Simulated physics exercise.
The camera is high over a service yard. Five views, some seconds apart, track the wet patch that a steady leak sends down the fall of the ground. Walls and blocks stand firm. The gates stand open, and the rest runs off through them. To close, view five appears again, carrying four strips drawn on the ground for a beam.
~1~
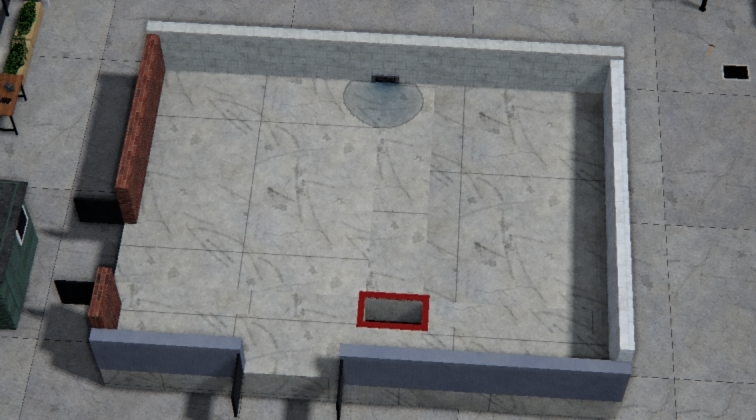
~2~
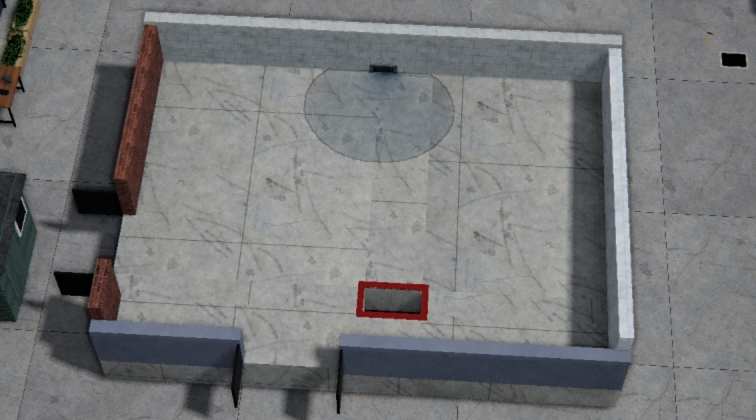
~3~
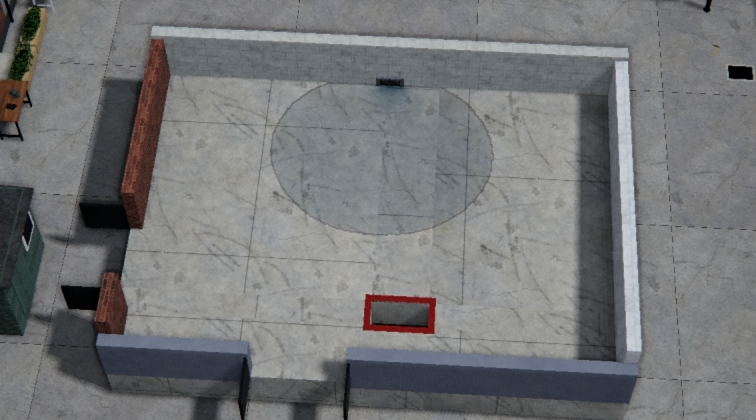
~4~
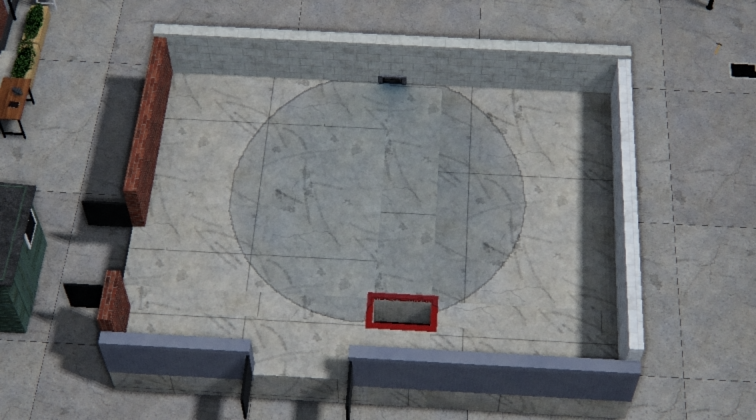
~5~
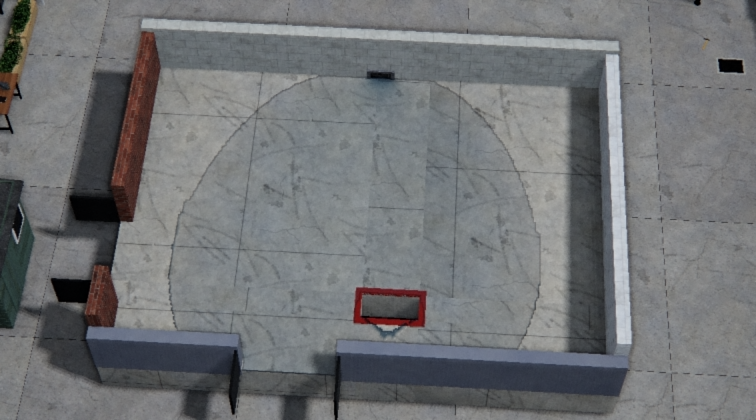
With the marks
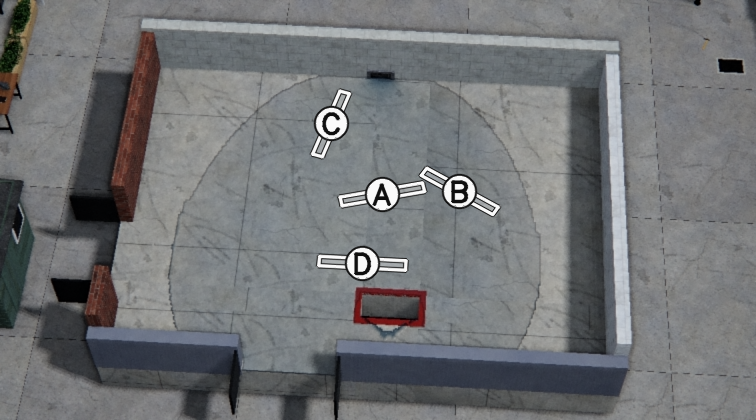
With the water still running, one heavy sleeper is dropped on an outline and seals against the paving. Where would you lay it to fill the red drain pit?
C is best.
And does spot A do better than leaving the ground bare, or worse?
Worse.
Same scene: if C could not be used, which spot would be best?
B it is.
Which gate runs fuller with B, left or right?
The right one.
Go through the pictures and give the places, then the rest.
Outfall at (385, 79); red drain pit at (393, 311); open gate at (293, 364); open gate at (129, 263); front seen at (374, 121), 2 % of the ground wet; red drain pit still dry, in the first picture.
Front seen at (344, 153), 9 % of the ground wet; red drain pit still dry, in the second picture.
Front seen at (412, 230), 21 % of the ground wet; red drain pit still dry, in the third picture.
Front seen at (310, 308), 39 % of the ground wet; red drain pit taking water, in the fourth picture.
In the fifth picture, 57 % of the ground is wet; red drain pit taking water.
On the marked copy, A from (341, 201) to (423, 187); B from (424, 171) to (495, 210); C from (317, 155) to (344, 92); D from (319, 260) to (405, 265).
If A is chosen, about 13 % of the stream goes into the red drain pit, about 86 % out by the gates.
If B is chosen, about 28 % of the stream goes into the red drain pit, about 71 % out by the gates.
If C is chosen, about 37 % of the stream goes into the red drain pit, about 61 % out by the gates.
If D is chosen, about 11 % of the stream goes into the red drain pit, about 87 % out by the gates.
